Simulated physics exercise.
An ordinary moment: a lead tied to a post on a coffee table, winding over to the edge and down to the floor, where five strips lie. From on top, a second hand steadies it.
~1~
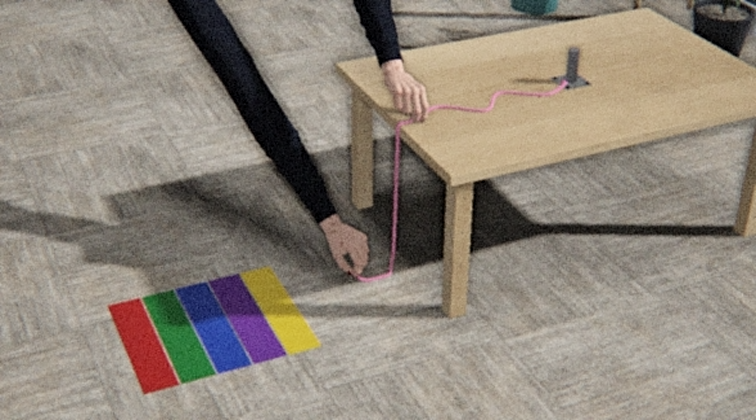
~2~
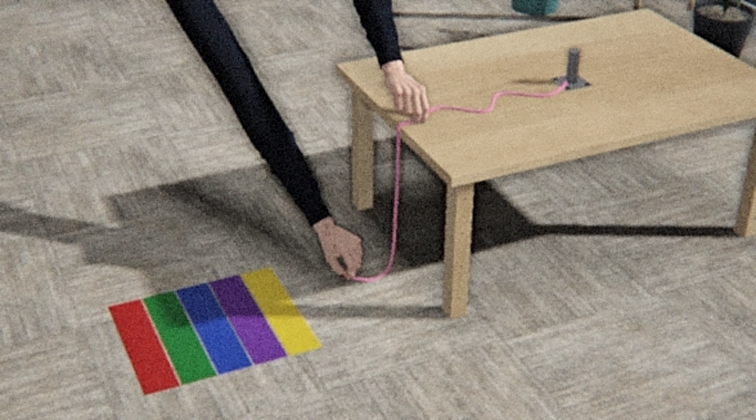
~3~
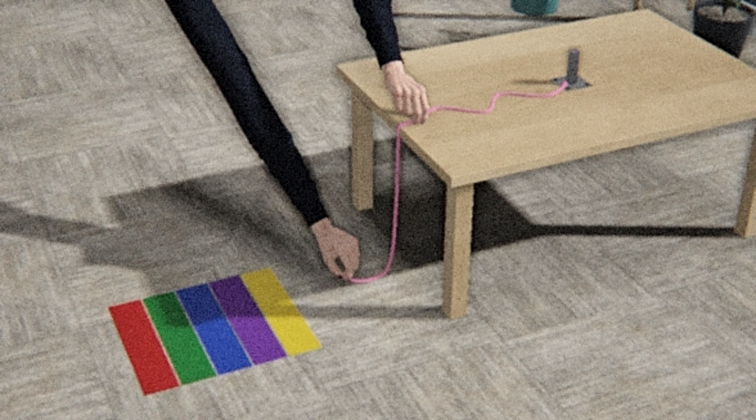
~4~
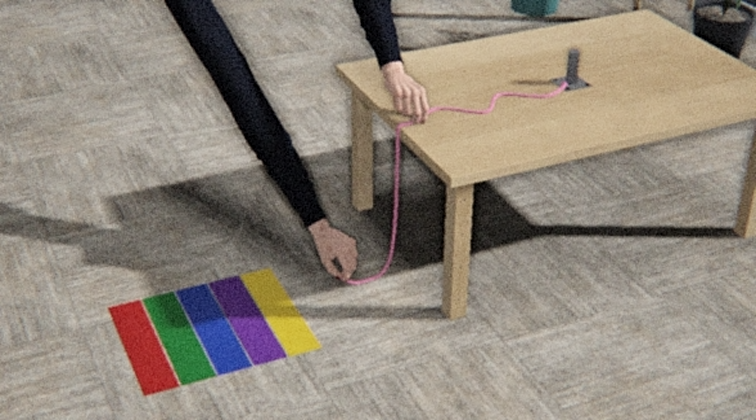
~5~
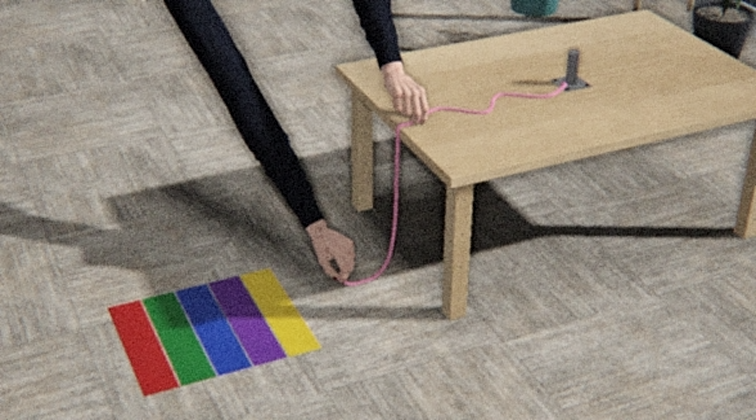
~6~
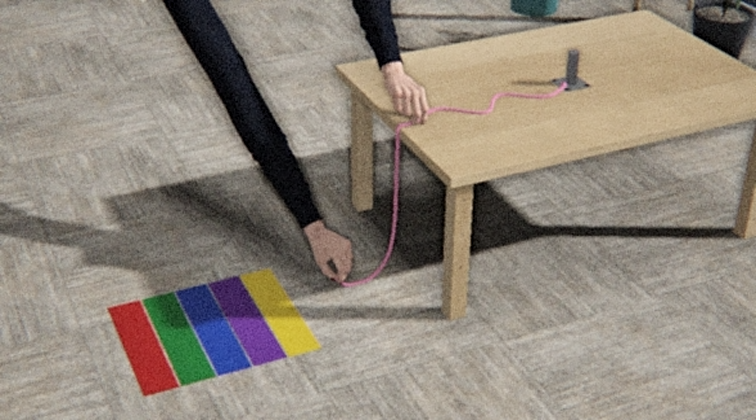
A hand near the floor draws the pink cord's end slightly left beside five coloured strips.
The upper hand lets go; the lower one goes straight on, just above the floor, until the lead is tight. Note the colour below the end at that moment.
Colour below: Blue.
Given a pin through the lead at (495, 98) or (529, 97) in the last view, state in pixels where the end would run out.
In order: Close to (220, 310) and close to (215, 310).
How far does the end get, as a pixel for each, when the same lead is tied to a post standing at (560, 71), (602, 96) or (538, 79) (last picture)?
One per try, in order: (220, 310), (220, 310), (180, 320).
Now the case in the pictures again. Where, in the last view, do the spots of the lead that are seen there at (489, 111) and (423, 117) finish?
End: (462, 110) and then (395, 131).
Early on, end near (275, 295); over yellow.
Midway, end near (232, 306); over purple.
At the end of the slack, end near (205, 313); over blue. The end stops over the blue strip.
